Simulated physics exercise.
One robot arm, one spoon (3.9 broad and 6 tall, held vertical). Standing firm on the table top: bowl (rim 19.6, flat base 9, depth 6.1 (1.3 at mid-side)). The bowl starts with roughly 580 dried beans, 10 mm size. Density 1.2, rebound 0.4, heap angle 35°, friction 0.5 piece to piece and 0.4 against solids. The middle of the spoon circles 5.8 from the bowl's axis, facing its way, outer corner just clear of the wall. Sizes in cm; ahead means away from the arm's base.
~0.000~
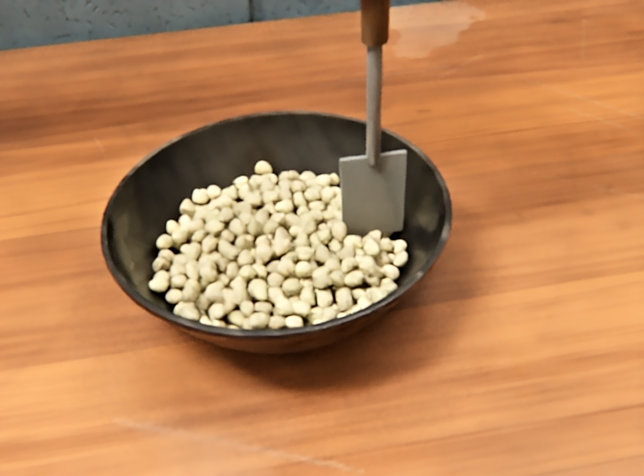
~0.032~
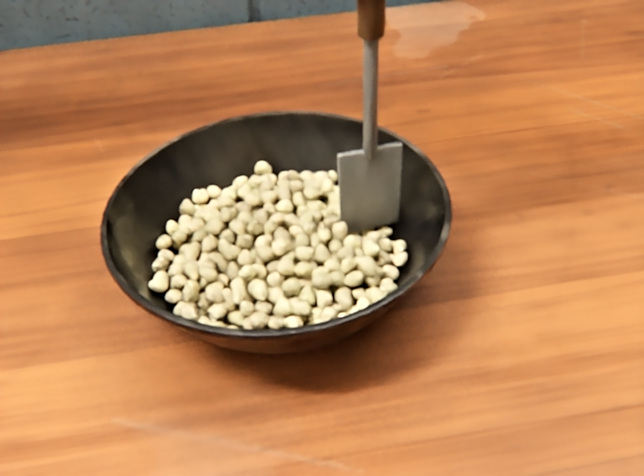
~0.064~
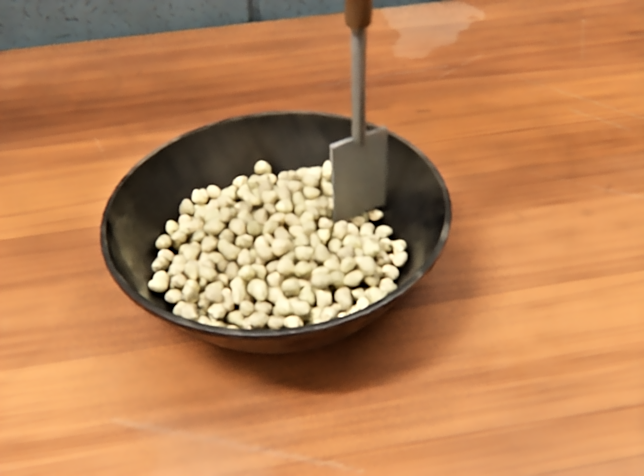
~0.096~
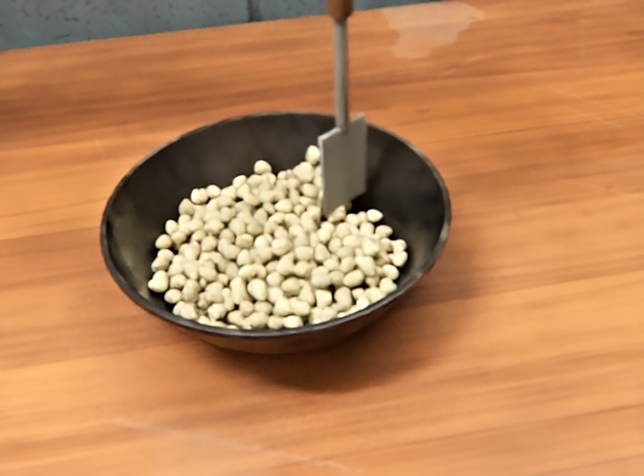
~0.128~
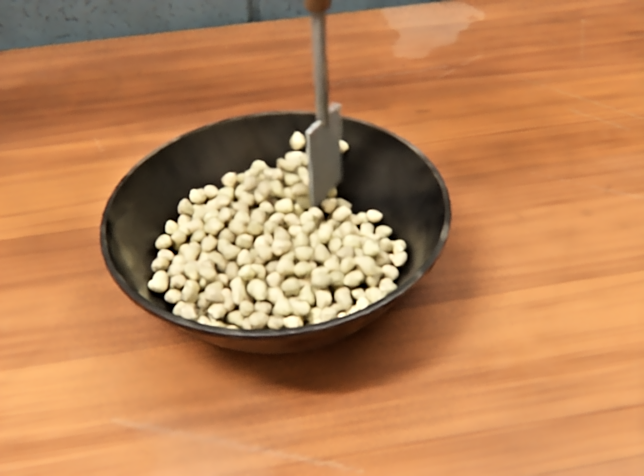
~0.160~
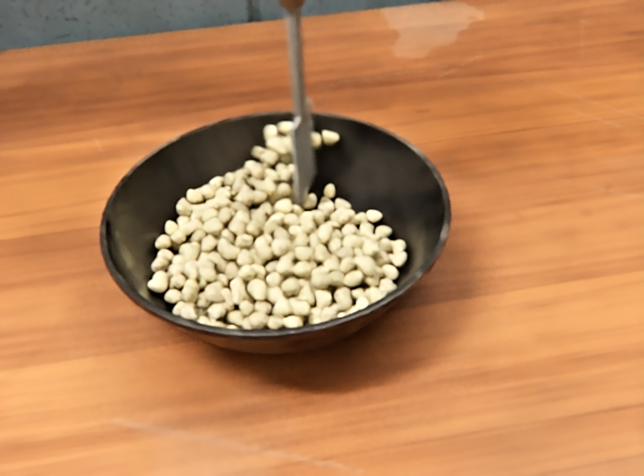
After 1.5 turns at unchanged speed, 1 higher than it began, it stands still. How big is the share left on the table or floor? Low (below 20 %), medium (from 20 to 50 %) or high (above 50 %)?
A low share, below 20 %, ends on the table or floor.
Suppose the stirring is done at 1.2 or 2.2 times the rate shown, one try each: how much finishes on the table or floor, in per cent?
About 15 and 25 per cent.
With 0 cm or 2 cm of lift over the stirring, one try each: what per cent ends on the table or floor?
About 15 and 5 per cent.
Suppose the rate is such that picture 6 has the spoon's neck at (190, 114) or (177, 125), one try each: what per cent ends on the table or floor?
About 25 and 30 per cent.
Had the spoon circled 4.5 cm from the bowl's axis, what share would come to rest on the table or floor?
It would be near 5 per cent.
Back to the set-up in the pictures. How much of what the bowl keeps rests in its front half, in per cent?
Roughly 55 per cent.
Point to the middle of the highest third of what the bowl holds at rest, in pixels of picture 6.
Near (244, 257).
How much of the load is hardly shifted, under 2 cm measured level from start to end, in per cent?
Roughly 40 per cent.
After 0.56 s, 252° round, highest piece 8 above the table; 559 in the bowl, 16 on the table or floor, 7 in flight or on the tool.
After 0.96 s, 78° round, highest piece 8 above the table; 527 in the bowl, 48 on the table or floor, 7 in flight or on the tool.
After 1.35 s, 180° round, highest piece 6 above the table; 522 in the bowl, 60 on the table or floor.
After 2.05 s, 180° round, highest piece 6 above the table; 522 in the bowl, 60 on the table or floor.
In the end, 522 in the bowl, 60 on the table or floor. That is 10 % on the table or floor.
